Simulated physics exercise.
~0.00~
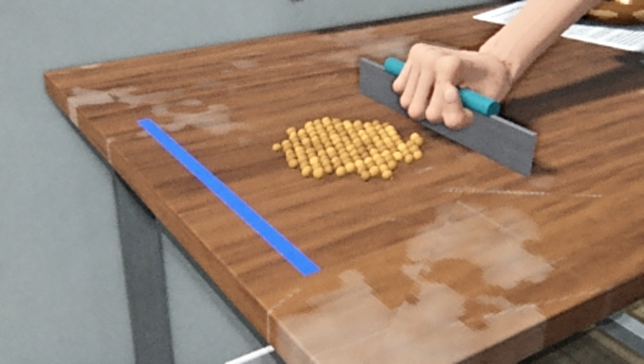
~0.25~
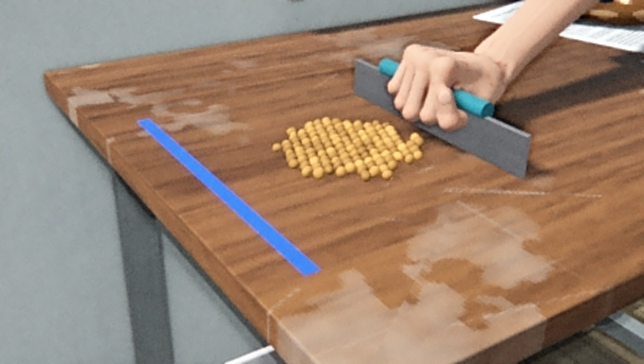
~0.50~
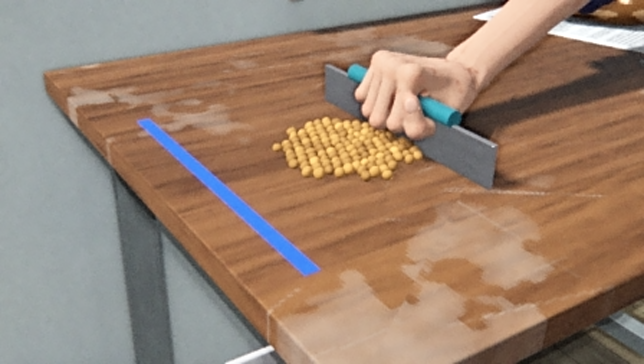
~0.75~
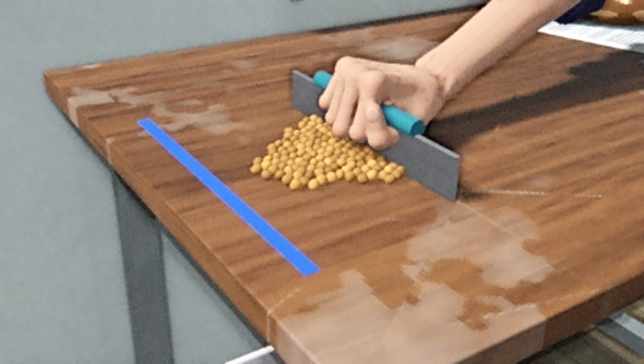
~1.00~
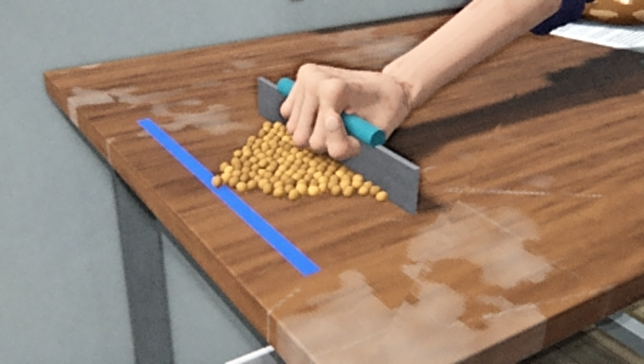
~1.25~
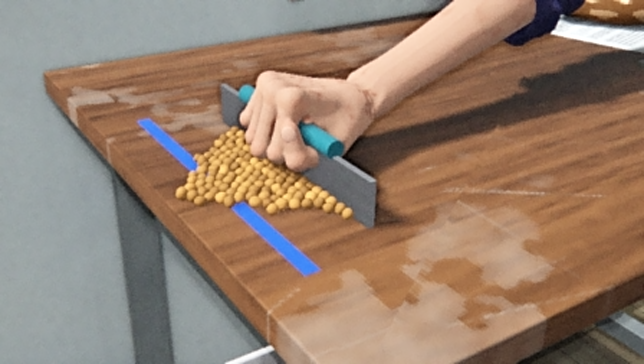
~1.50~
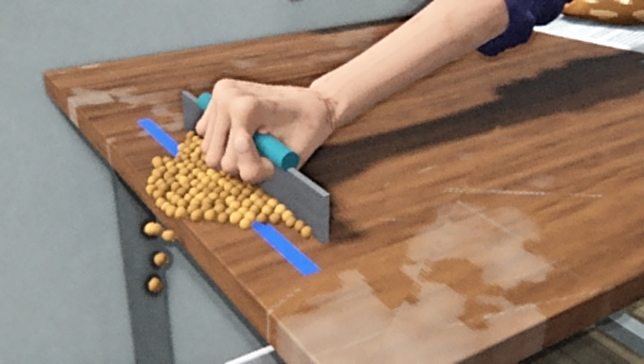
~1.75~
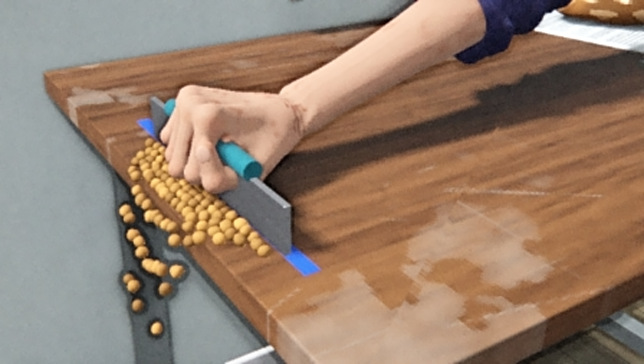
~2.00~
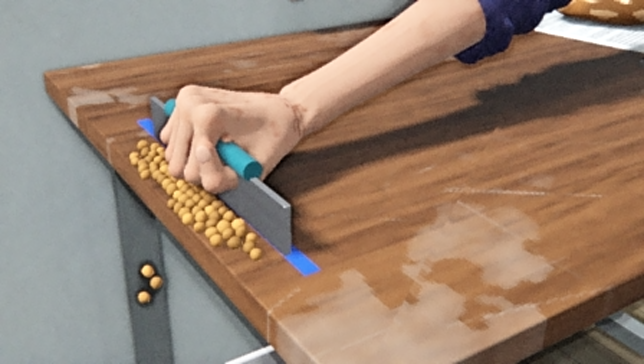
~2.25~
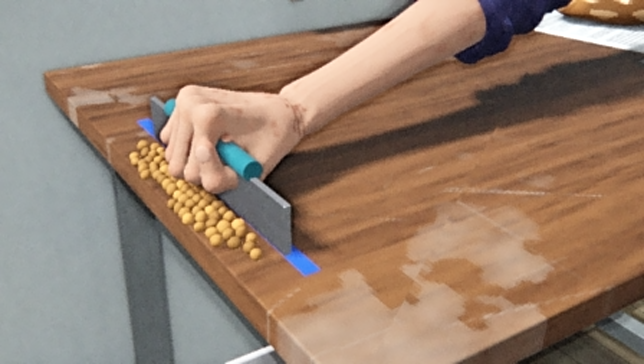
On a wooden tabletop, a hand pushed a heap of small round yellowish balls leftward with a scraper until it stopped at the blue tape, and about half spilled over the edge while the rest stayed in a strip along it.
